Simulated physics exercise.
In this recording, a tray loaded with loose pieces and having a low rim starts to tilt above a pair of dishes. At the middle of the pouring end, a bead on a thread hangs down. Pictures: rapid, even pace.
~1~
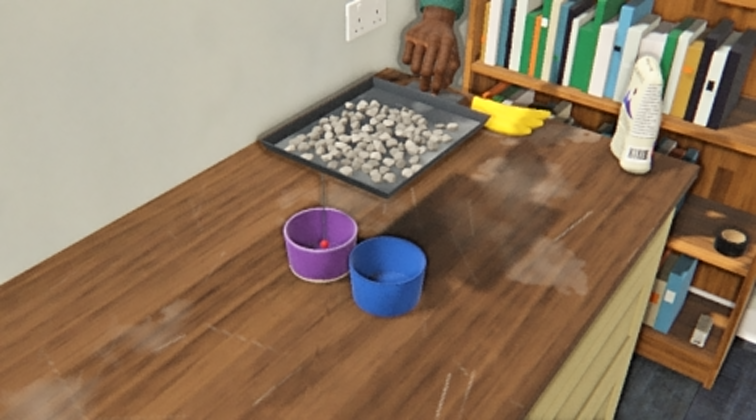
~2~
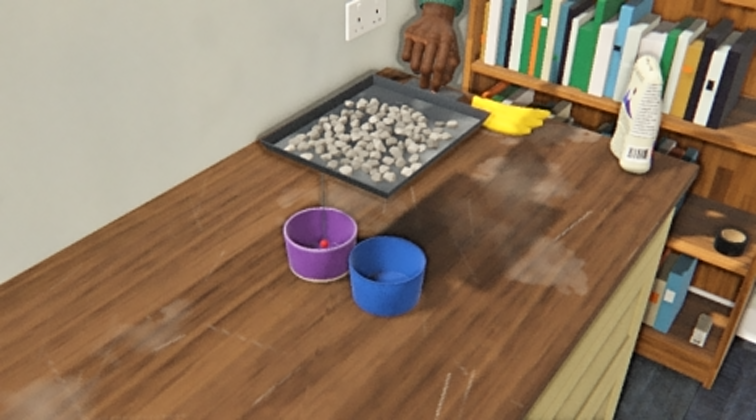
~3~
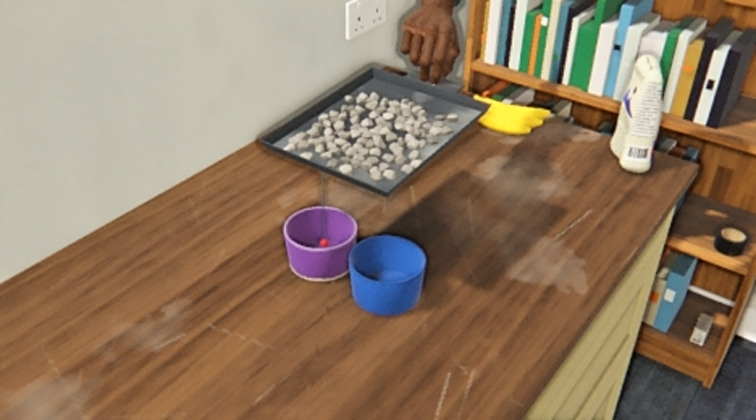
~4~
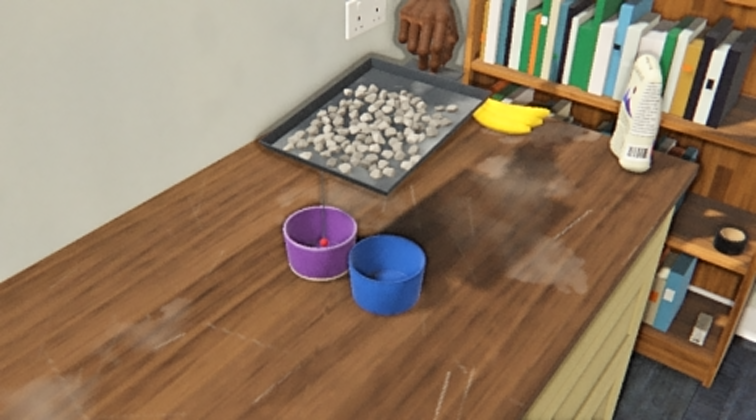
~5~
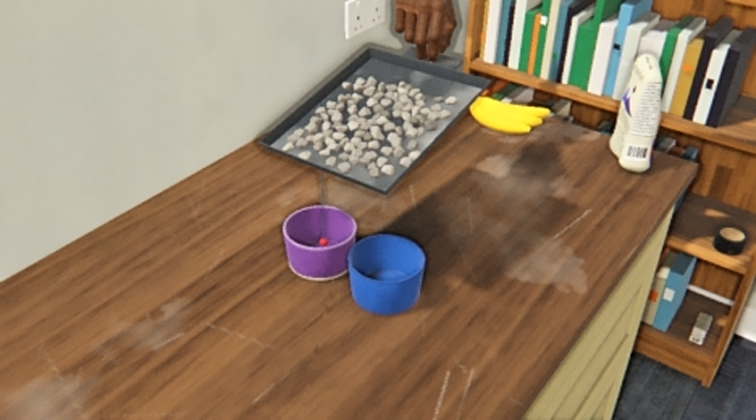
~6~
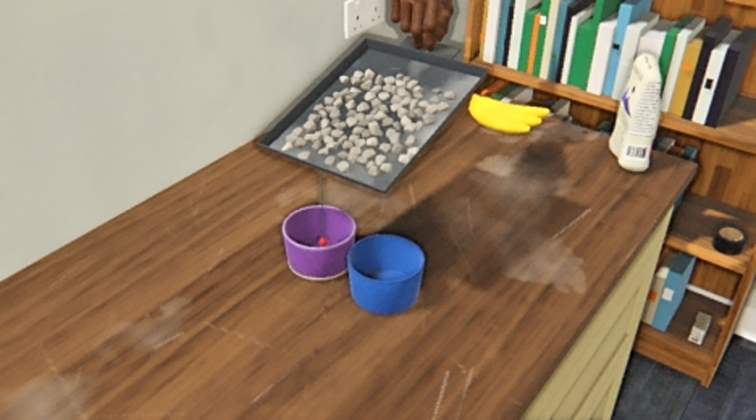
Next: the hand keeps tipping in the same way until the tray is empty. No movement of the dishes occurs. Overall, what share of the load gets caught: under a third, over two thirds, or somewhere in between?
Expect the dishes to keep a minority of the load, below a third.
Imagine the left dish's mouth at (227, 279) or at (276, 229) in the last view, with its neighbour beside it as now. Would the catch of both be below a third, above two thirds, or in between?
At the first place less than a third, at the second in the middle band.
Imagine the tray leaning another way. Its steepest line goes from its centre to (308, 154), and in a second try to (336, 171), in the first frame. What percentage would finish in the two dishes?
For the first it's near 0 %, for the second near 0 %.
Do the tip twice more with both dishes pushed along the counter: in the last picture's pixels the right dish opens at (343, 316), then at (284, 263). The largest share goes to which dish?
Run 1: The one on the left side. Run 2: The one on the right side.
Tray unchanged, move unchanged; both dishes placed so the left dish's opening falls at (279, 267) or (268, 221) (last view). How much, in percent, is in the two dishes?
About 60 and 20 per cent respectively.
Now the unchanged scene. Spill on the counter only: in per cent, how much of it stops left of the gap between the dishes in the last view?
That would be roughly 100 per cent.
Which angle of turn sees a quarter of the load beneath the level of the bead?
Roughly 75 degrees from level.
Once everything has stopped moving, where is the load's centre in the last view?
It settles centred around (267, 299).
Soon, tray tipped steeply; most on the tray; about a quarter in the air.
A while on, tray tipped right over; a small part on the tray; most outside both; a small part in the air.
Towards the end, tray tipped past a quarter turn; all outside both.
Finally, tray tipped past a quarter turn; none in the right dish; none in the left dish; all outside both.
